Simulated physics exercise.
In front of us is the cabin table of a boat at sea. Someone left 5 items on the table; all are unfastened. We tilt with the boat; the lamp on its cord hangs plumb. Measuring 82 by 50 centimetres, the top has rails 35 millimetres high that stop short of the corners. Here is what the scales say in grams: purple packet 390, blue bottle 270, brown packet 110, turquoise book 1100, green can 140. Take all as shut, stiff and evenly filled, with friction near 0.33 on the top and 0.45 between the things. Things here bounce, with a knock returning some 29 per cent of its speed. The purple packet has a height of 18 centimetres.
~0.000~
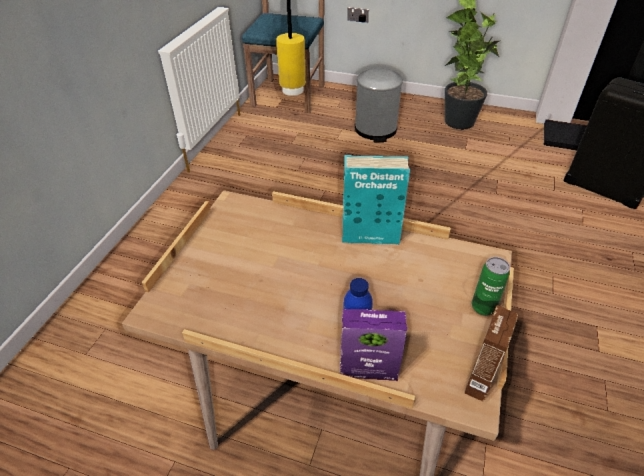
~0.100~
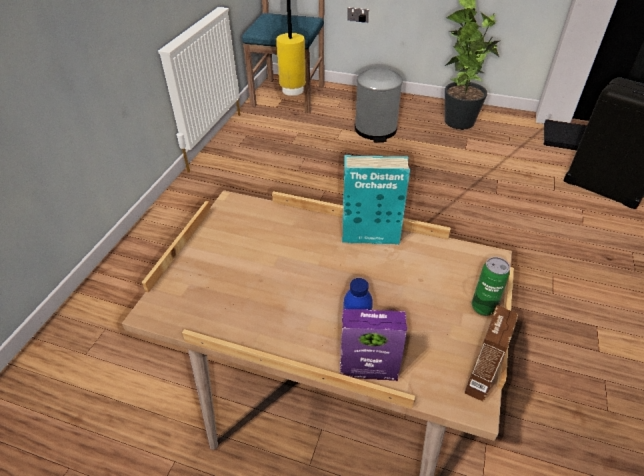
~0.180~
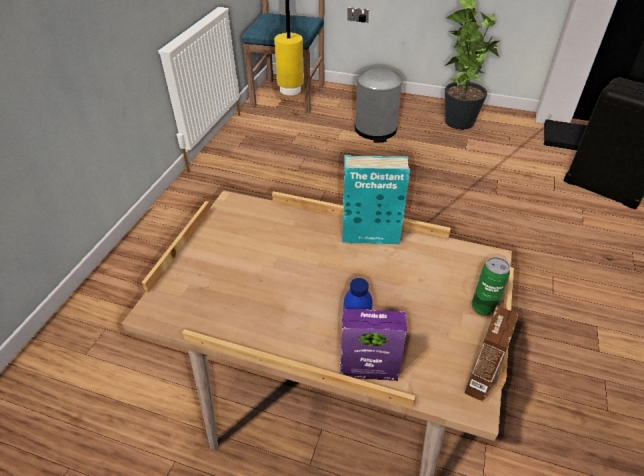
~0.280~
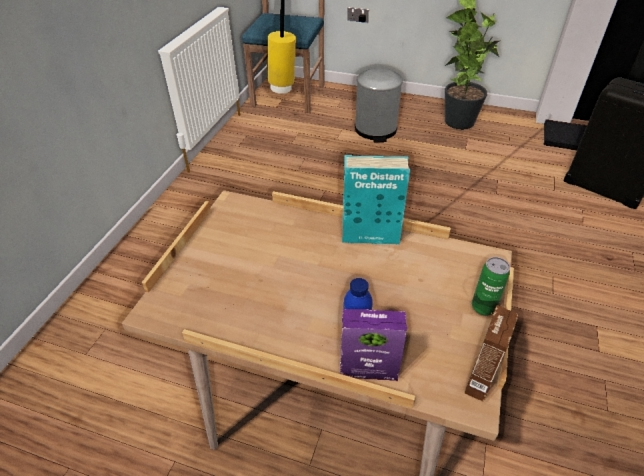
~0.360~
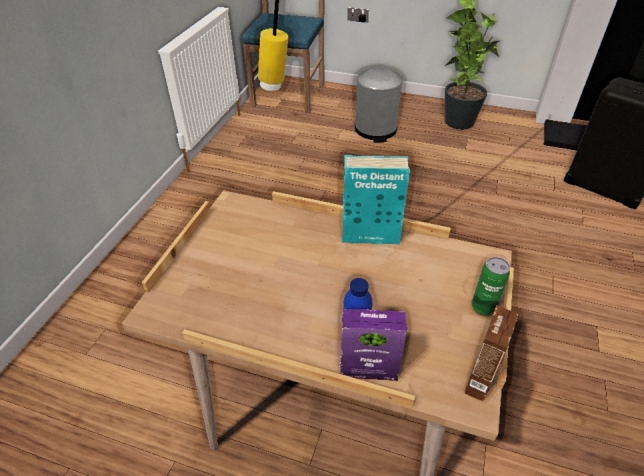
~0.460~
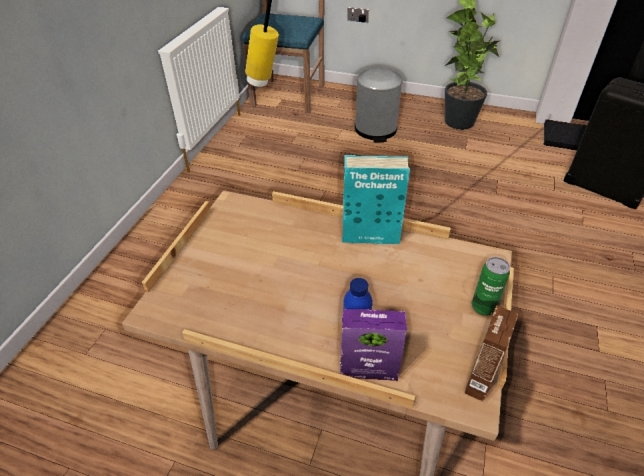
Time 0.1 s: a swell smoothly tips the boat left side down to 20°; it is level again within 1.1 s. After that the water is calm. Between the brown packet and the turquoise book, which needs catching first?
Of the two named, the first.
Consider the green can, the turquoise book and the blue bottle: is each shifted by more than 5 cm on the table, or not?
In short, the green can stays close to home, the turquoise book stays close to home, the blue bottle leaves its position.
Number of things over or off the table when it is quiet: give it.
Count: 2.
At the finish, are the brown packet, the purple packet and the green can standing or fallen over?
Well, the brown packet tumbles down, the purple packet holds steady, and the green can holds steady.
After 0.76 s, floor tilted 18°, left side down; brown packet tipped 31° from how it sat near (463, 345); blue bottle tipped 6° from how it sat.
After 0.96 s, floor tilted 8°, left side down; brown packet on its side near (429, 346); blue bottle tipped 30° from how it sat; purple packet slid 4 cm.
After 1.06 s, floor tilted 3°, left side down; brown packet on its side near (424, 342); blue bottle tipped 60° from how it sat; purple packet slid 4 cm.
After 1.16 s, boat level; brown packet on its side near (423, 342); blue bottle on its side; purple packet slid 4 cm.
At rest (1.7 s), tipped over on the table, blue bottle and brown packet; the other 3 in place, give or take 5 cm. Seen from the same camera at the end, brown packet near (423, 342), turquoise book near (370, 201). Brown packet went at 0.78 s; turquoise book was never lost.
